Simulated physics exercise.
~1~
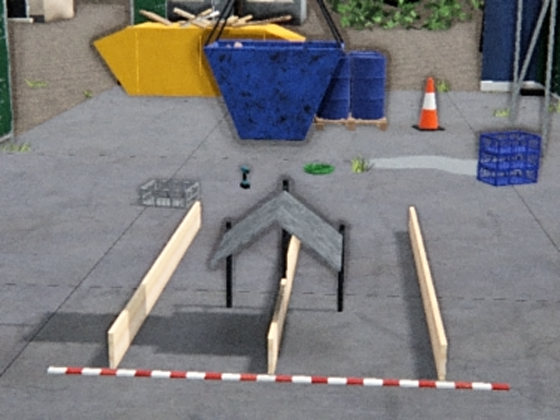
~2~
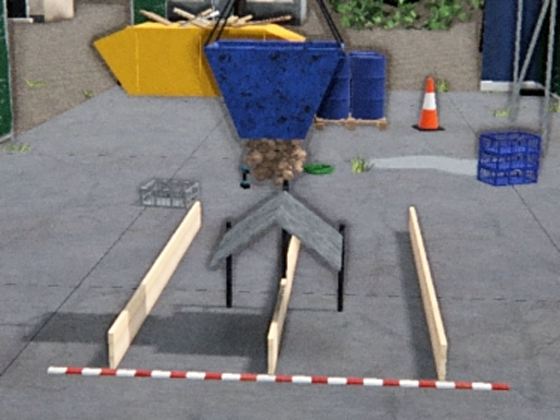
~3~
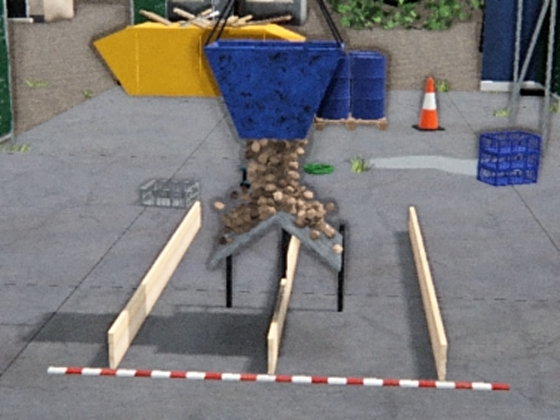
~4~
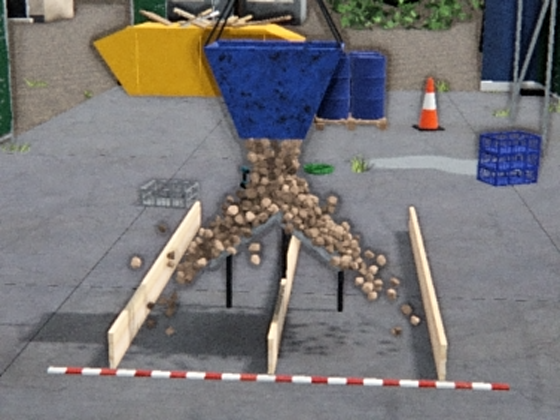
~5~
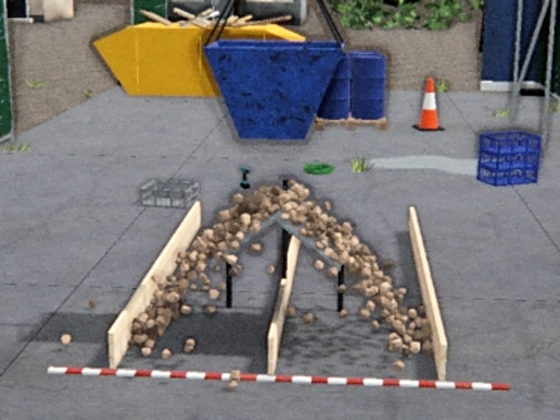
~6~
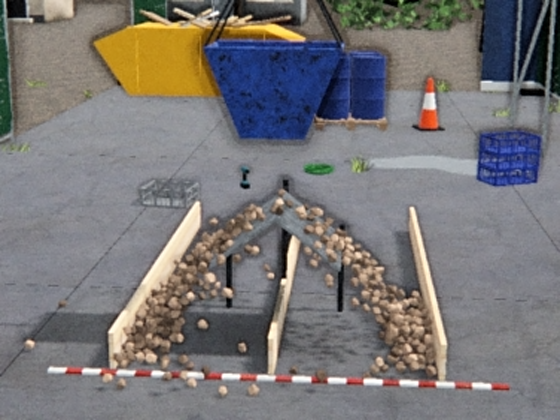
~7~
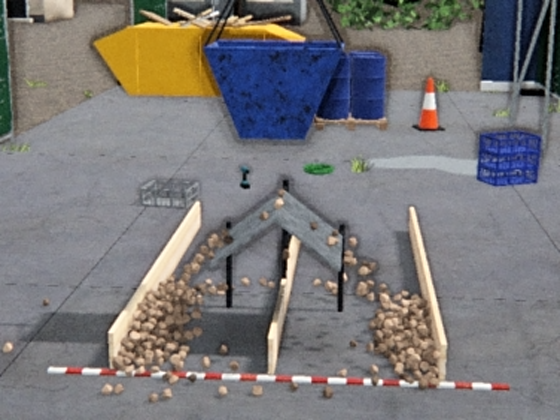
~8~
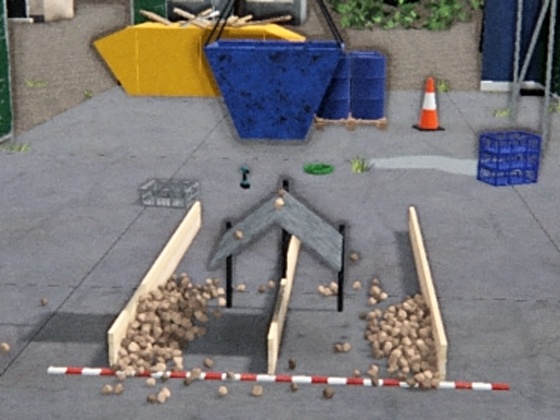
Stones pour from a blue skip onto sloping steel and settle in two bays, more left.
